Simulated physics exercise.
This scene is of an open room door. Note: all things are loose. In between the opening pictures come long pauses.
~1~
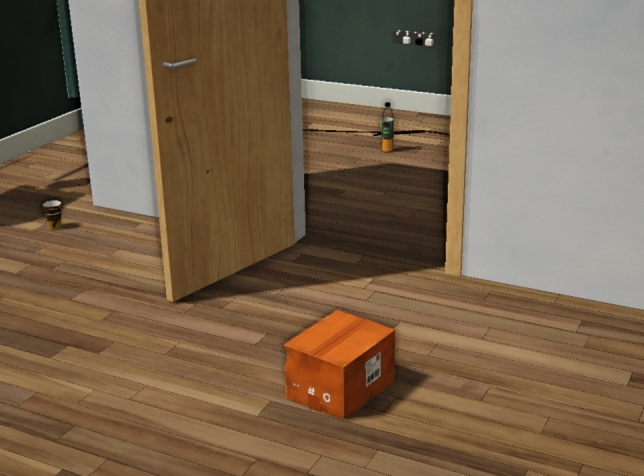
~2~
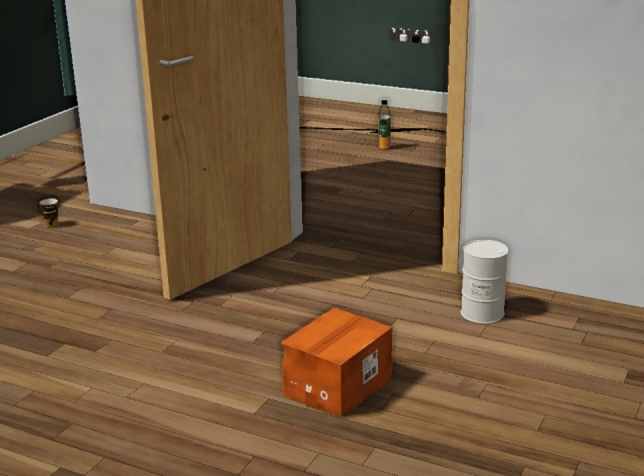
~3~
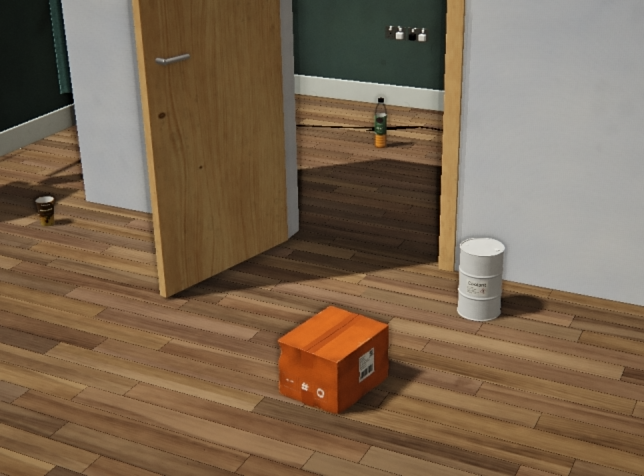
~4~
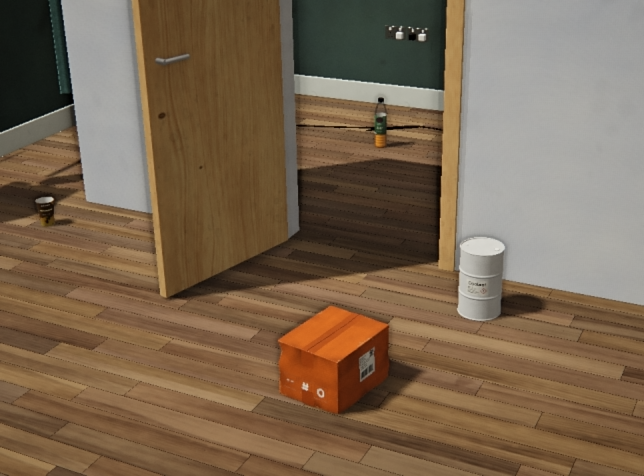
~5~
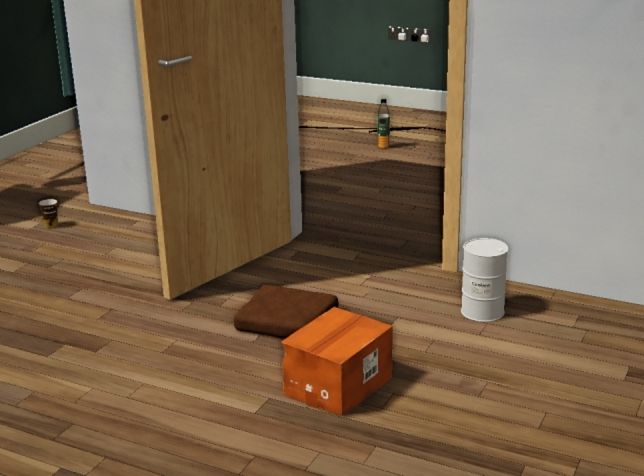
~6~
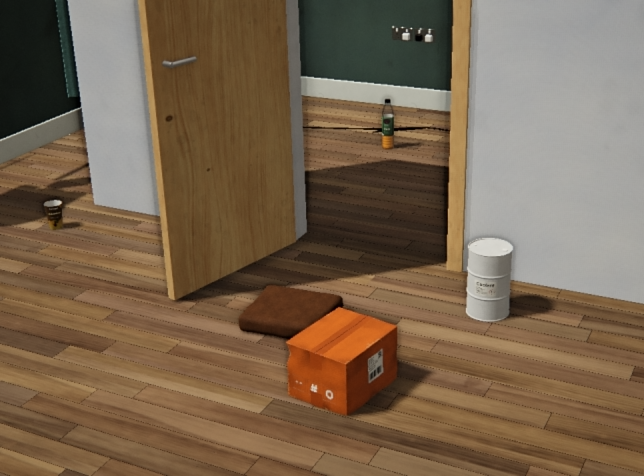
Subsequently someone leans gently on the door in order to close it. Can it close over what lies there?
So the door meets the frame after all.
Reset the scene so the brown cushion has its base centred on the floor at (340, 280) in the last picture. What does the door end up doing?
Well, then the door makes it fully home.
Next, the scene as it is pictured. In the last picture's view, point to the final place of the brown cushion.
It winds up at roughly (407, 319).
Then, 0.70 s later than the last frame, door at 75°; brown cushion moved a little near (298, 313).
Then, 0.90 s later than the last frame, door at 61°; brown cushion moved a little near (341, 316).
Then, 1.10 s later than the last frame, door at 46°; brown cushion moved about its own width near (382, 317).
Then, 1.40 s later than the last frame, door at 23°; brown cushion moved about its own width near (407, 319).
When it is over, door at 0°; moved from the start, brown cushion; the other 2 as before. End places, in pixels of the last picture, brown cushion near (407, 319).
